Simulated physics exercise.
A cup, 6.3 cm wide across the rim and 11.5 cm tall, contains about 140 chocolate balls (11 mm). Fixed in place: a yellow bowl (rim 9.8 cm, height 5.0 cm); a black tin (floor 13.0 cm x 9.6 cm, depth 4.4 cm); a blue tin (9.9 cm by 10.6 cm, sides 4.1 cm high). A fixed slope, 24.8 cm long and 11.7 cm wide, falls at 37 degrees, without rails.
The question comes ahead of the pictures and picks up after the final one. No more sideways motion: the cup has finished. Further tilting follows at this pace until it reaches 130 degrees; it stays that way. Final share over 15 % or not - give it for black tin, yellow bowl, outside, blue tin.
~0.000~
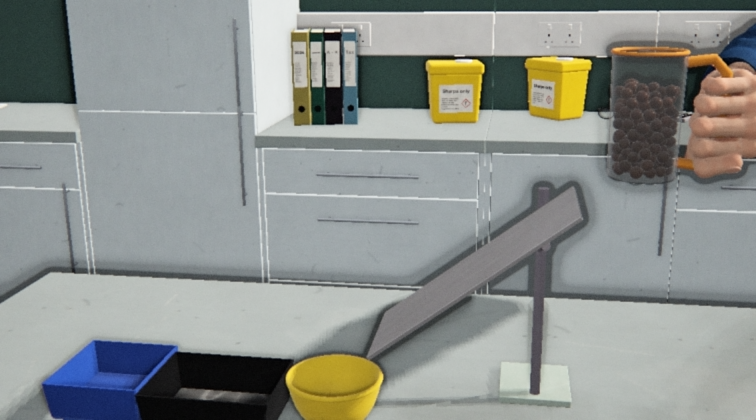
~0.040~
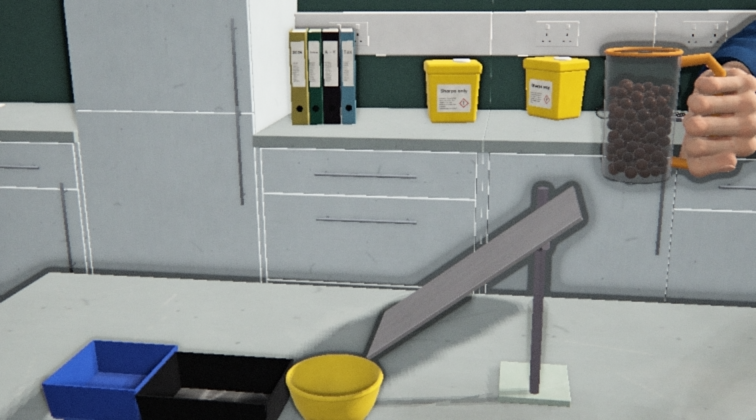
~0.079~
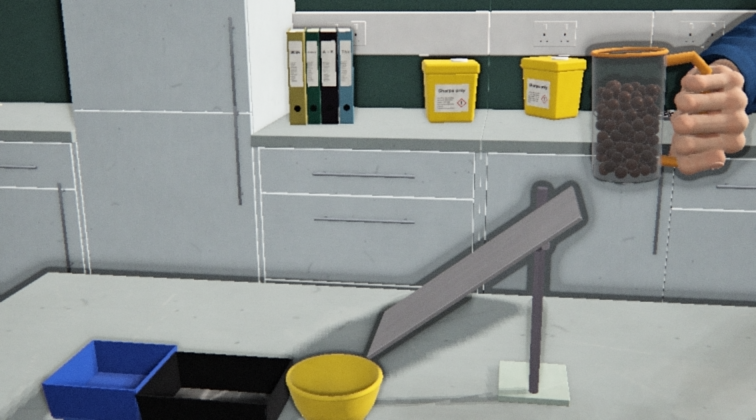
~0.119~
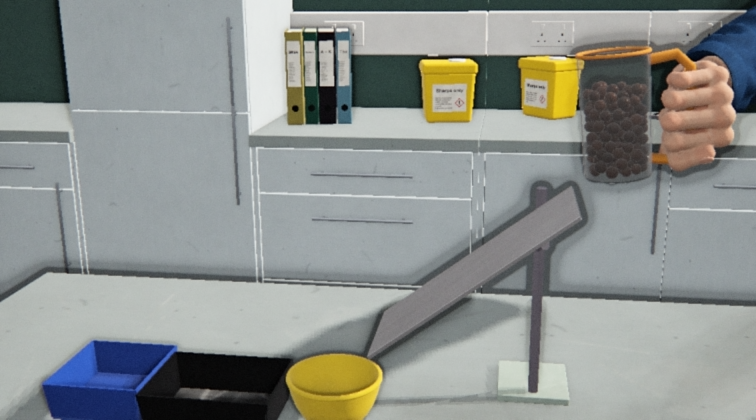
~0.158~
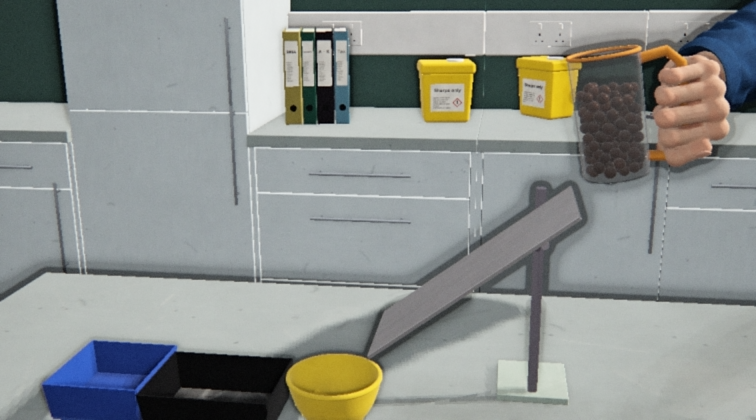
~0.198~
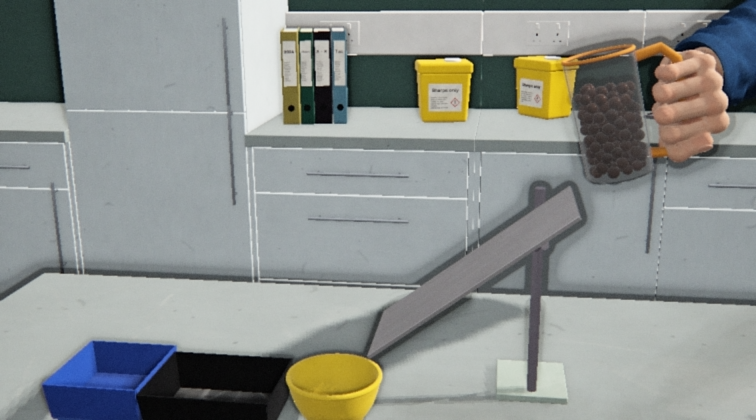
Black tin: Not over, yellow bowl: Over, outside everything: Over, blue tin: Not over.
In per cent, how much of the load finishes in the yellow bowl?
It comes to roughly 60 in a hundred.
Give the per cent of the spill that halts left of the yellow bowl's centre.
Roughly 100 per cent.
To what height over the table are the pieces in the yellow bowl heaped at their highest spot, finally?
Some 4.0 centimetres.
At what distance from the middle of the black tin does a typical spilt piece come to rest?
I'd estimate close to 36 centimetres.
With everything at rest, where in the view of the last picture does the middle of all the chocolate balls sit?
Roughly (319, 405).
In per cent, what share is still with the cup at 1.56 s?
Around 0 percent remains.
Then, at 0.61 s, tilt 56 degrees; cup 100 %; middle of all pieces near (619, 123).
Then, at 0.94 s, tilt 89 degrees; cup 100 %; middle of all pieces near (619, 119).
After 1.26 s, tilt 121 degrees; slope 30 %, cup 70 %; middle of all pieces near (578, 156).
Then, at 1.56 s, tilt 130 degrees; yellow bowl 25 %, outside 10 %, slope 60 %, in the air 5 %; middle of all pieces near (393, 319).
In the end, at 3.2 s, yellow bowl 60 %, outside 35 %, slope 0 %, cup 0 %, blue tin 0 %, black tin 5 %.
